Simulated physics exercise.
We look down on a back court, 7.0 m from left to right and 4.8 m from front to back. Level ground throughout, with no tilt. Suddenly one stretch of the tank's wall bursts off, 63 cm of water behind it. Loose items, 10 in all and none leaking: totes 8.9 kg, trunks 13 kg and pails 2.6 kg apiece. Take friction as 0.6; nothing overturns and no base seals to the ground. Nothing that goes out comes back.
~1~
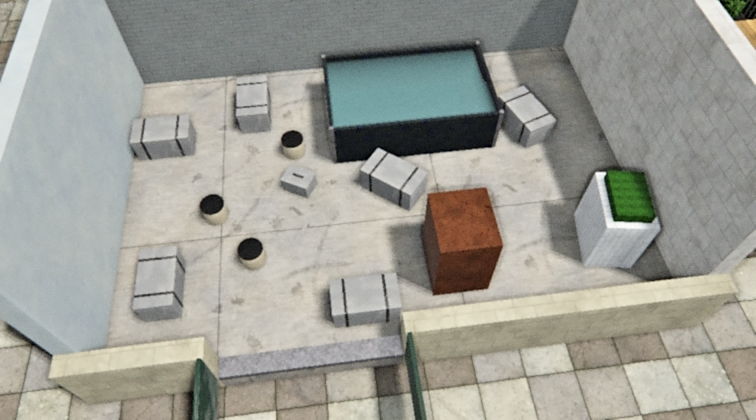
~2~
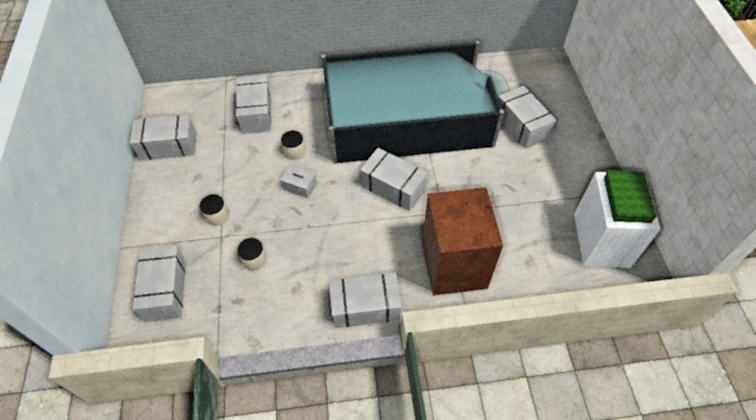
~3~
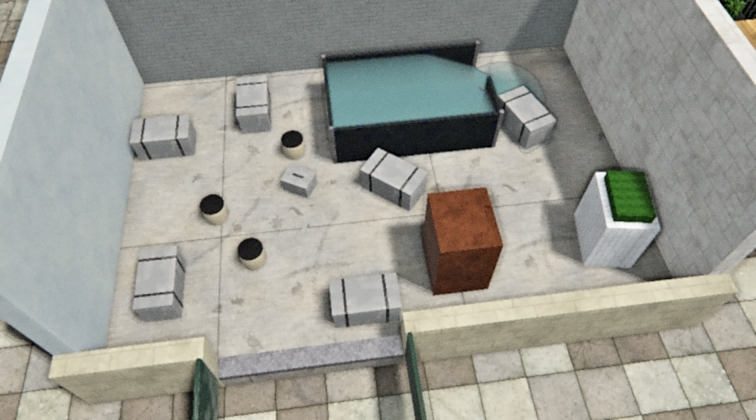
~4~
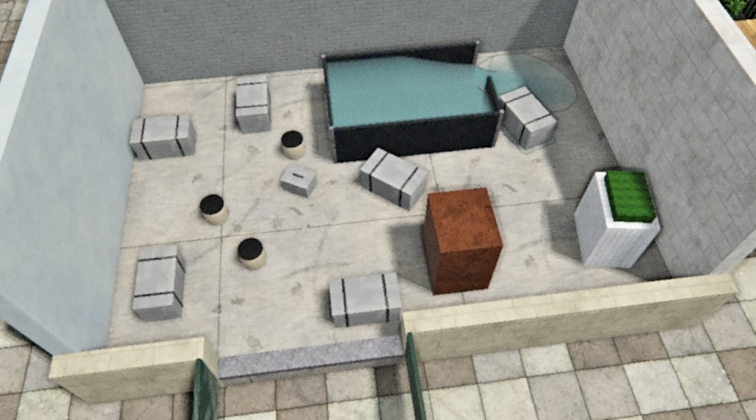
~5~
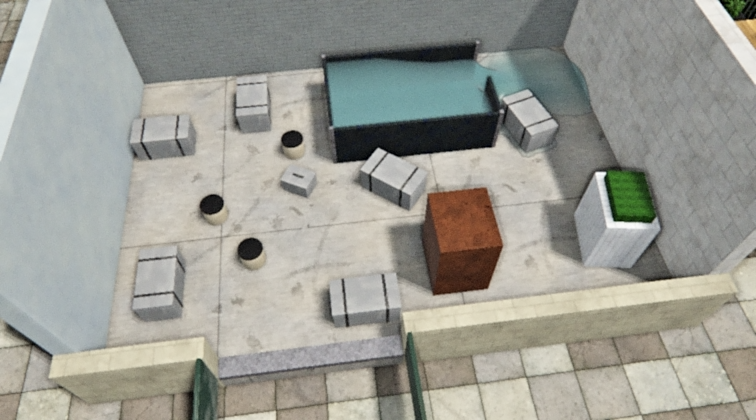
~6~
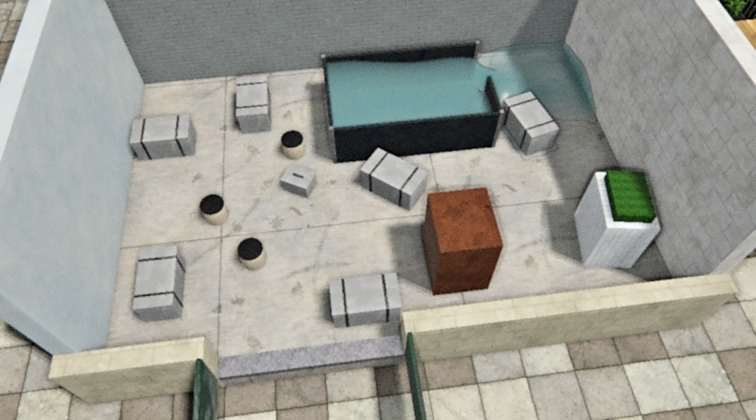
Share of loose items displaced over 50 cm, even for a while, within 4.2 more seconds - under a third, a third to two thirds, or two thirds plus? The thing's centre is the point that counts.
Lower band.
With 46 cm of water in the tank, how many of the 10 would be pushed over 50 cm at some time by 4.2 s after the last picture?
Count: 0.
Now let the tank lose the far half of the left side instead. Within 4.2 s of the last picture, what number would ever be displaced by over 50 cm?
Then it comes to 5.
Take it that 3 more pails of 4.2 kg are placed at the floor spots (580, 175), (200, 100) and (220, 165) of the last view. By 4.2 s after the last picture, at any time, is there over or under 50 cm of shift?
Result, in sequence: Above the mark / below the mark / below the mark.
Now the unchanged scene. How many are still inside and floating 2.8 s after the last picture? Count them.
1.
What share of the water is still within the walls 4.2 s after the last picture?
Remaining: Approx. 100 per cent.
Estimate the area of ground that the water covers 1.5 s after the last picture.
Roughly 9.0 m2 of it is wet.
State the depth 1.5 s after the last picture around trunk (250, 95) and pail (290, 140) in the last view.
Depth approx. 0 cm / 0 cm.
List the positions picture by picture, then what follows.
In the first picture, a trunk at (527, 108) rests on the ground; a tote at (298, 176), on the bottom; water covers 3.3 m2; 0 of 10 have shifted.
In the second picture, a trunk at (527, 108), on the bottom; a tote at (298, 176) rests on the ground; water covers 3.8 m2; 0 of 10 have shifted.
In the third picture, a trunk at (527, 108) rests on the ground; a tote at (298, 176) rests on the ground; 4.4 m2 under water; 0 of 10 have shifted.
In the fourth picture, a trunk at (528, 109), on the bottom; a tote at (298, 176) rests on the ground; 5.1 m2 under water; 0 of 10 have shifted.
In the fifth picture, a trunk at (530, 112) rests on the ground, 8 cm from its start; a tote at (298, 176) rests on the ground; water covers 5.7 m2; 1 of 10 have shifted.
In the sixth picture, a trunk at (531, 114) rests on the ground, 13 cm from its start; a tote at (298, 176) rests on the ground; water covers 5.9 m2; 1 of 10 have shifted.
Then, 0.4 s after the last picture 0 of 10 are over 50 cm from their spots; 0 afloat.
Then, 1.5 s after the last picture 0 of 10 are over 50 cm from their spots; 0 afloat.
Then, 2.8 s after the last picture 0 of 10 are over 50 cm from their spots; 1 afloat.
Then, 4.2 s after the last picture 0 of 10 are over 50 cm from their spots, and 0 have been at some point; 0 afloat.
